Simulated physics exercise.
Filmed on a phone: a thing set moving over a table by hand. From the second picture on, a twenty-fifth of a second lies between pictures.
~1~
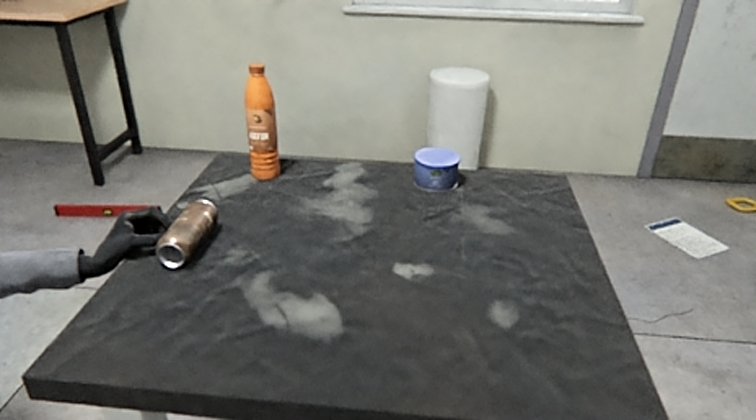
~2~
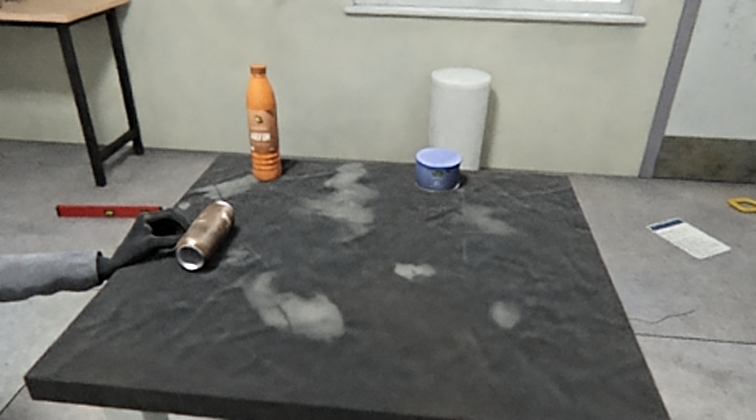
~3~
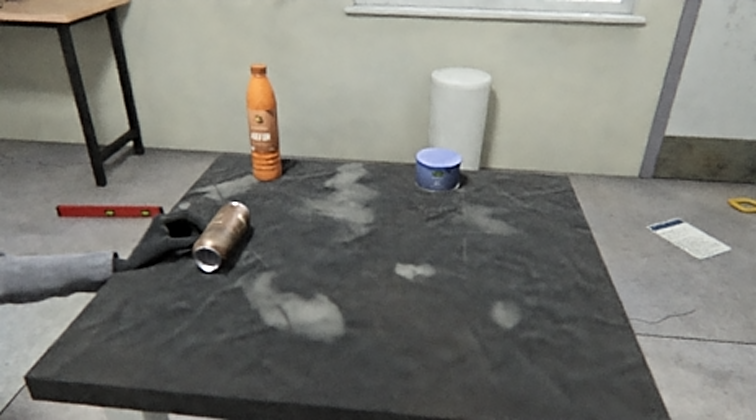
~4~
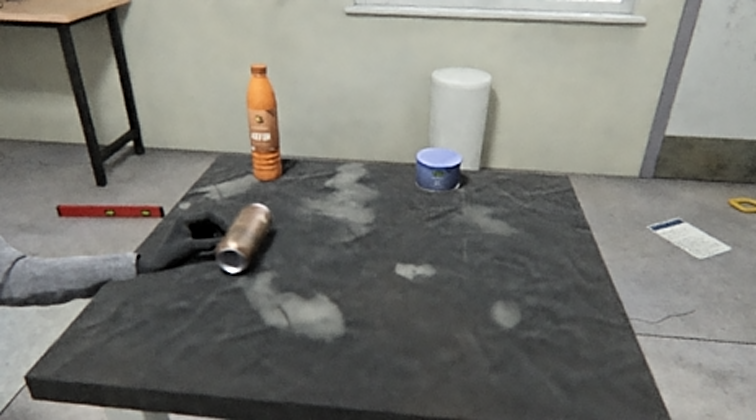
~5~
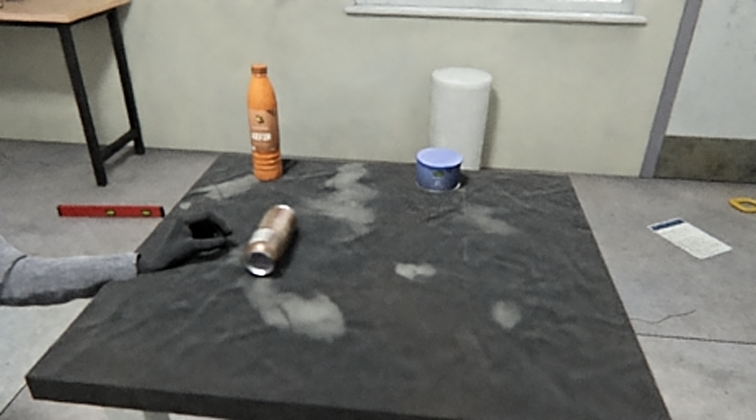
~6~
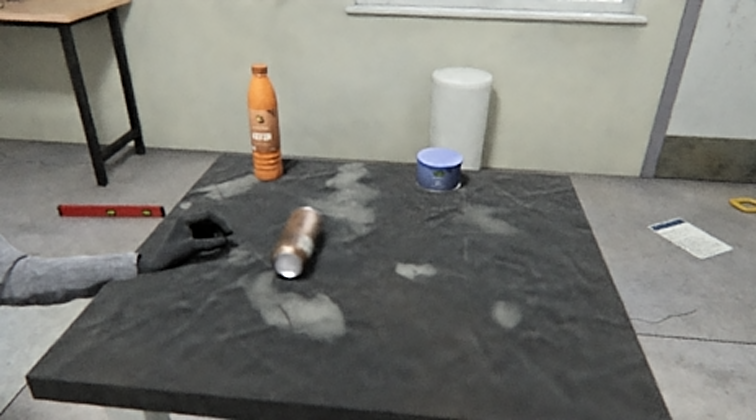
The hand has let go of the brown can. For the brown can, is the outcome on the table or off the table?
The brown can goes over the edge.
Then, 0.30 s past the last view, brown can displaced well along near (493, 255).
Then, 0.70 s past the last view, brown can now off the table.
Finally, off the table, brown can.
